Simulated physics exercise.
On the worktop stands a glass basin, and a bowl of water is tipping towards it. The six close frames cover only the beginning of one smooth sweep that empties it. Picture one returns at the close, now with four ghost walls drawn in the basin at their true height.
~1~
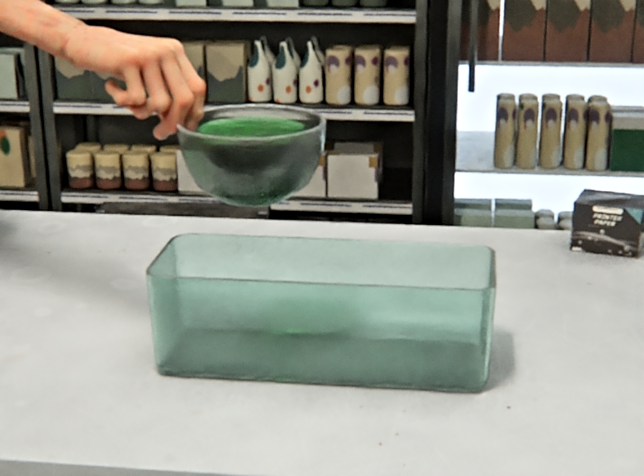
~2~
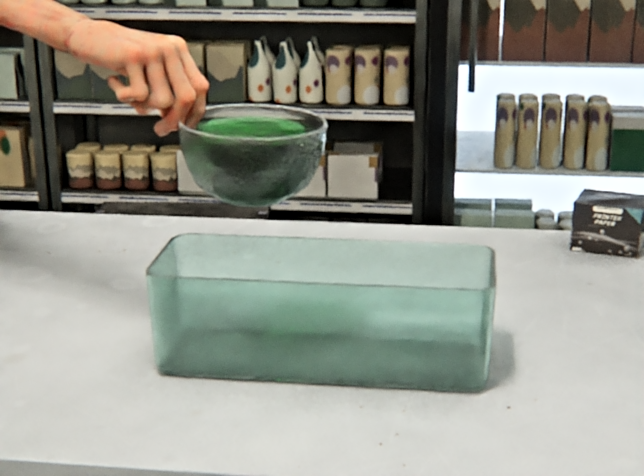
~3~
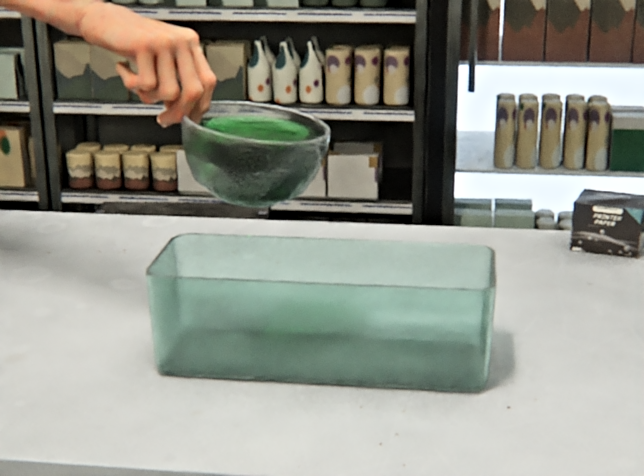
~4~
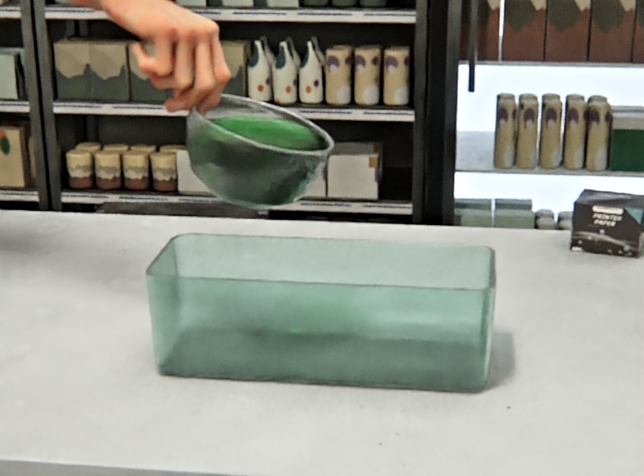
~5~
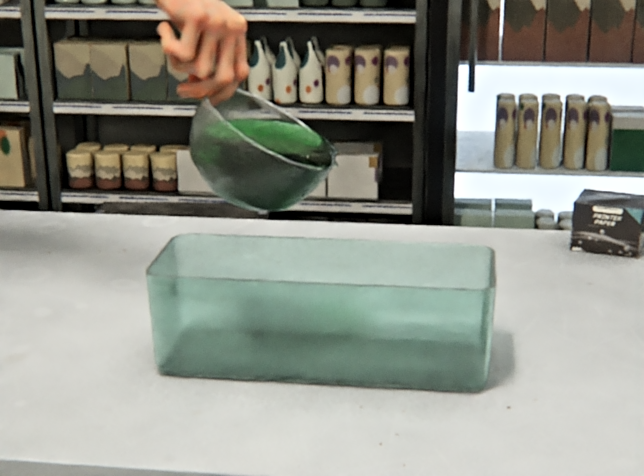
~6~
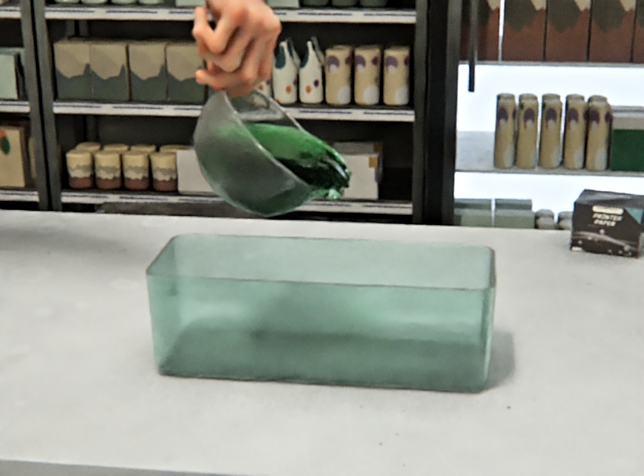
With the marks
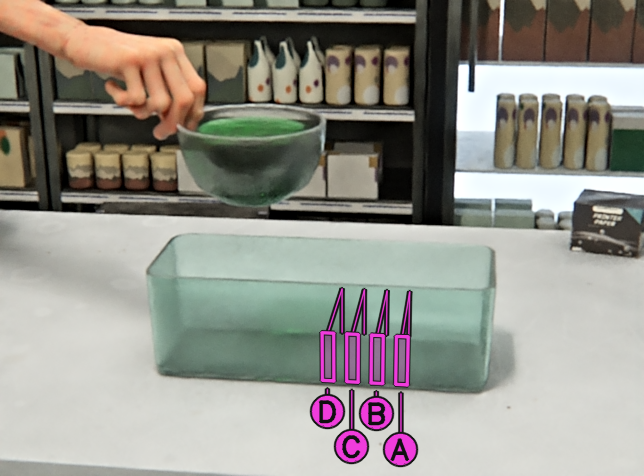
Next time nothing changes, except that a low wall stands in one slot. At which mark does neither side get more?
Go for C.
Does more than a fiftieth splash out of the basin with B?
Yes, it does.
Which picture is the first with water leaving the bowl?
Picture 5.
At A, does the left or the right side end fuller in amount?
More ends on the left.
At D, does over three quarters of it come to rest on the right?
No, it does not.
In magenta, A at (400, 393); B at (376, 391); C at (351, 390); D at (327, 389).
Choosing A, about 80 % ends left of the wall and 10 % right of it; 10 % is lost outside.
Choosing B, about 68 % ends left of the wall and 23 % right of it; 9 % is lost outside.
Choosing C, about 49 % ends left of the wall and 44 % right of it; 7 % is lost outside.
Choosing D, about 34 % ends left of the wall and 61 % right of it; 5 % is lost outside.
